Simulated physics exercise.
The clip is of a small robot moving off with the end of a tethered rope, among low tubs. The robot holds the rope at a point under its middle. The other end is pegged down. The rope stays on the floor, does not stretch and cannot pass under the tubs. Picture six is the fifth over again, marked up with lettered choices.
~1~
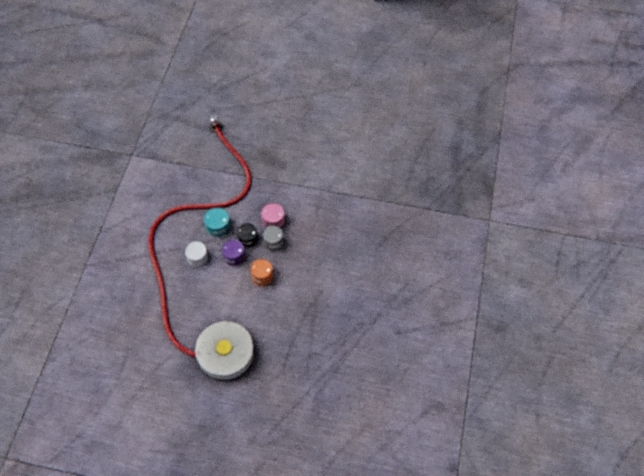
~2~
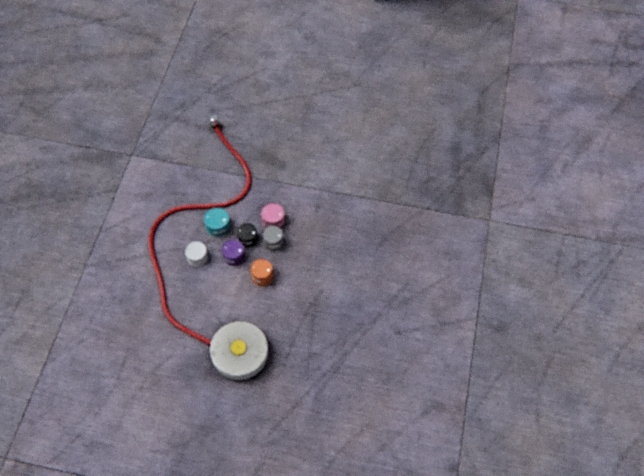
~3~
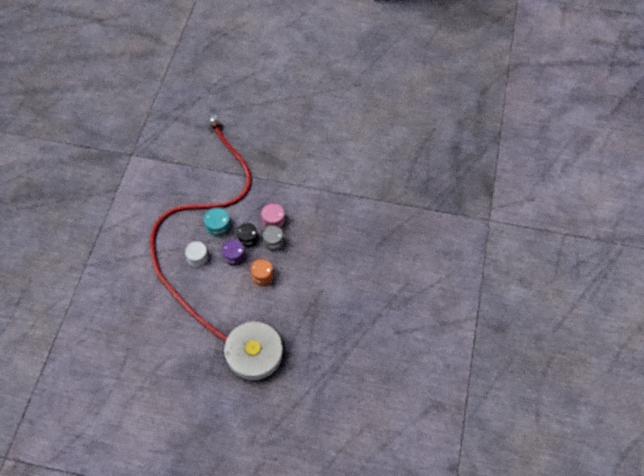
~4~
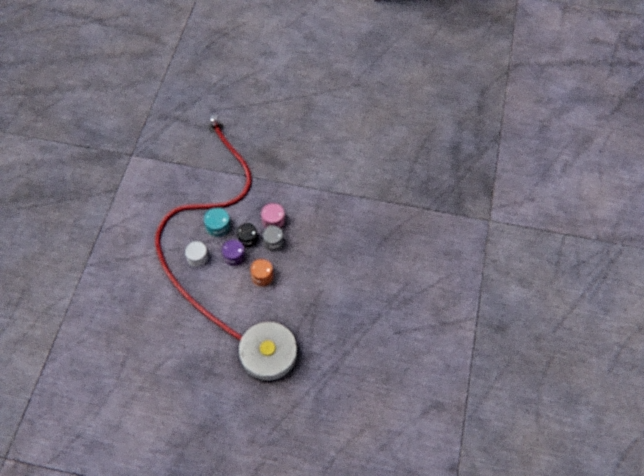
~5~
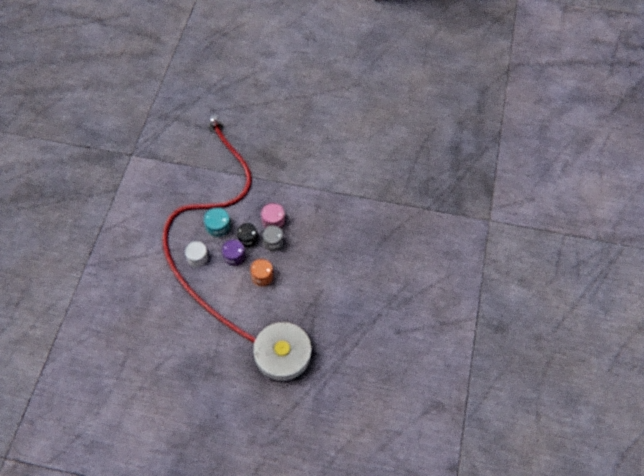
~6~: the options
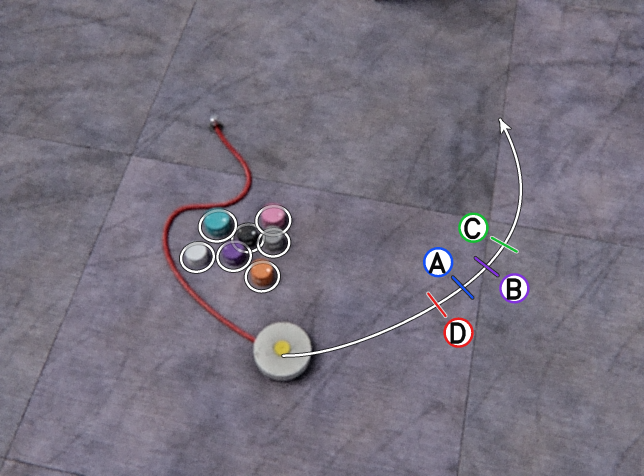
Round pale robot with a yellow centre sliding slowly right, drawing a pegged red rope closer to a cluster of small colourful tubs.
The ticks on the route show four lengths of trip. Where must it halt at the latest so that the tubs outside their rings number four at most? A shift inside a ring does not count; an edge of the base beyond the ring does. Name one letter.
As far as tick D.
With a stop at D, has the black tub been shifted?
No.
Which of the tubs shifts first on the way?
The white one.
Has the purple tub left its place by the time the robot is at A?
By then, yes.
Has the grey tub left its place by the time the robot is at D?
By then, no.
On the marked copy, A at (463, 287); B at (487, 267); C at (504, 245); D at (437, 305); the route from (283, 356) via (481, 272) to (500, 119).
With D. Early on, robot (343, 343).
Further on, robot (396, 323).
At the end, robot (438, 301); purple tub (238, 253); orange tub (266, 267); white tub (225, 239); two over the rings.
As for the rest, A has five over the rings; B has seven over the rings; C has seven over the rings.
